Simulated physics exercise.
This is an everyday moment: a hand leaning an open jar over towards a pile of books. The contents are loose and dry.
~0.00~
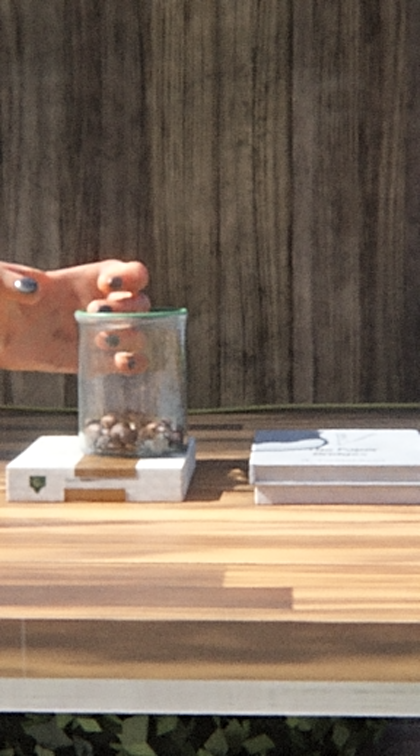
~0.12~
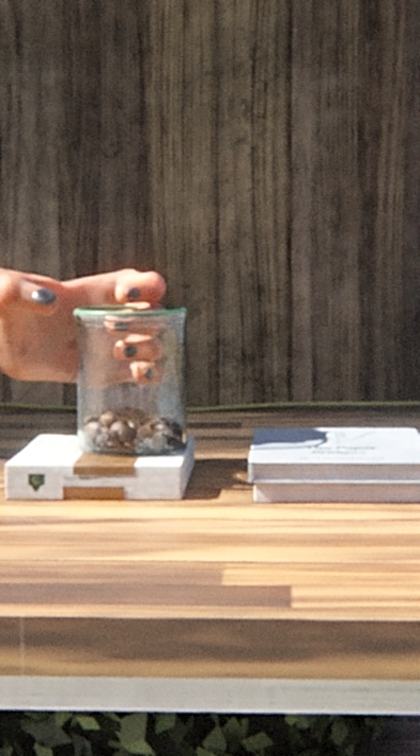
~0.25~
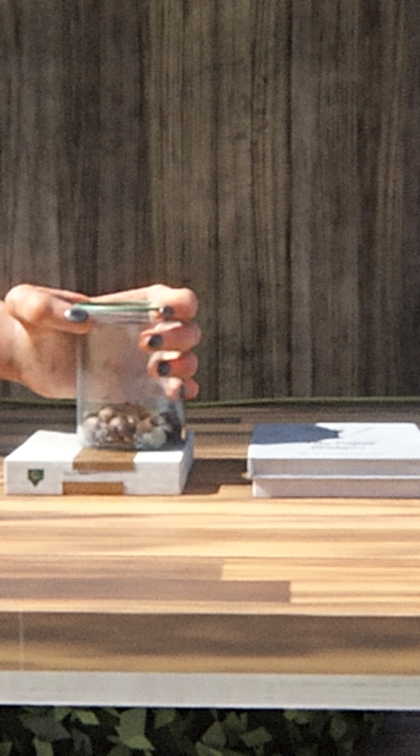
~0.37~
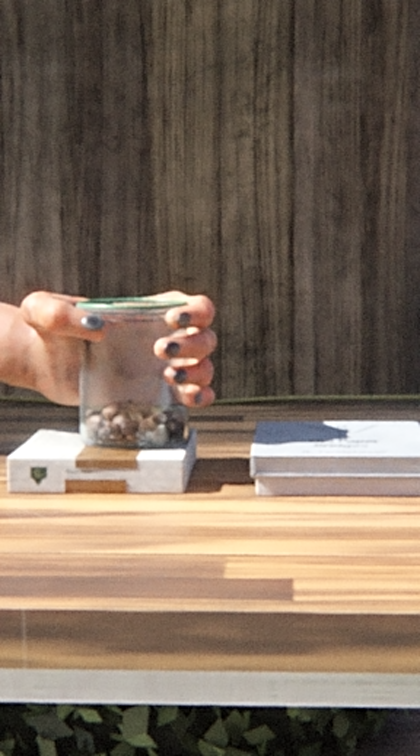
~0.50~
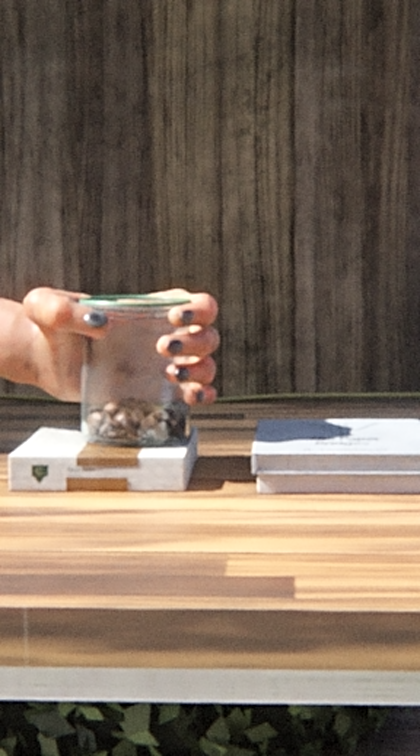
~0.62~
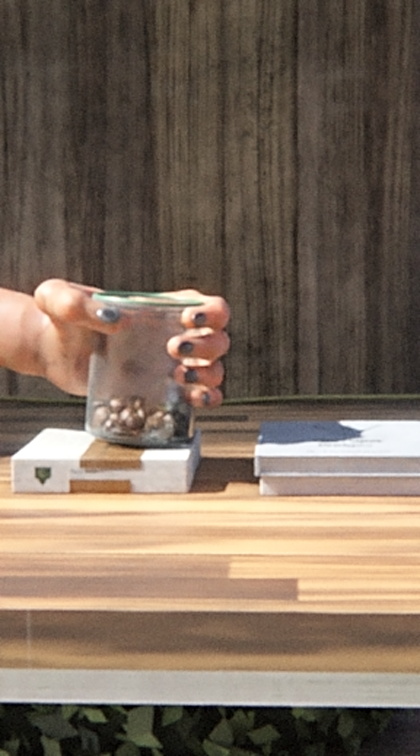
Hand with dark nail polish reaching around an open glass jar of small brown pieces, gripping it and tilting it slightly right.
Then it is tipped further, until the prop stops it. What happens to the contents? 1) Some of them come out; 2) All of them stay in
All of them stay in.
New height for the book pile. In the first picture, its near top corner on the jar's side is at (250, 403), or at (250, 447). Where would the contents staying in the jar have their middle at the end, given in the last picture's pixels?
About (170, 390), then (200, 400).
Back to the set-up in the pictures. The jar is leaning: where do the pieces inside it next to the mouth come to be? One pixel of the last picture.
Roughly at (273, 423).
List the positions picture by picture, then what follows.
The first picture shows jar at (133, 380), a quarter full of flat chocolate drops; book pile at (340, 456), its top about level with the jar's foot.
The second picture shows jar at (132, 378), upright; rim at (184, 311); top of the contents at (120, 422).
The third picture shows jar at (131, 373), upright; rim at (183, 306); book pile at (338, 449).
The fourth picture shows jar at (134, 371), upright; rim at (186, 304); top of the contents at (122, 415).
The fifth picture shows jar at (136, 368), upright; rim at (189, 302); book pile at (342, 445).
The sixth picture shows jar at (144, 367), leaning 5°; rim at (202, 304); book pile at (345, 447), its top about level with the jar's foot.
After 1.20 s, the jar leans 34°; everything is still inside.
After 1.82 s, the jar leans 64°; everything is still inside.
After 2.55 s, the jar rests on the book pile at 85°; everything is still inside.
At rest (2.8 s), the jar rests on the book pile at 85°; everything is still inside.
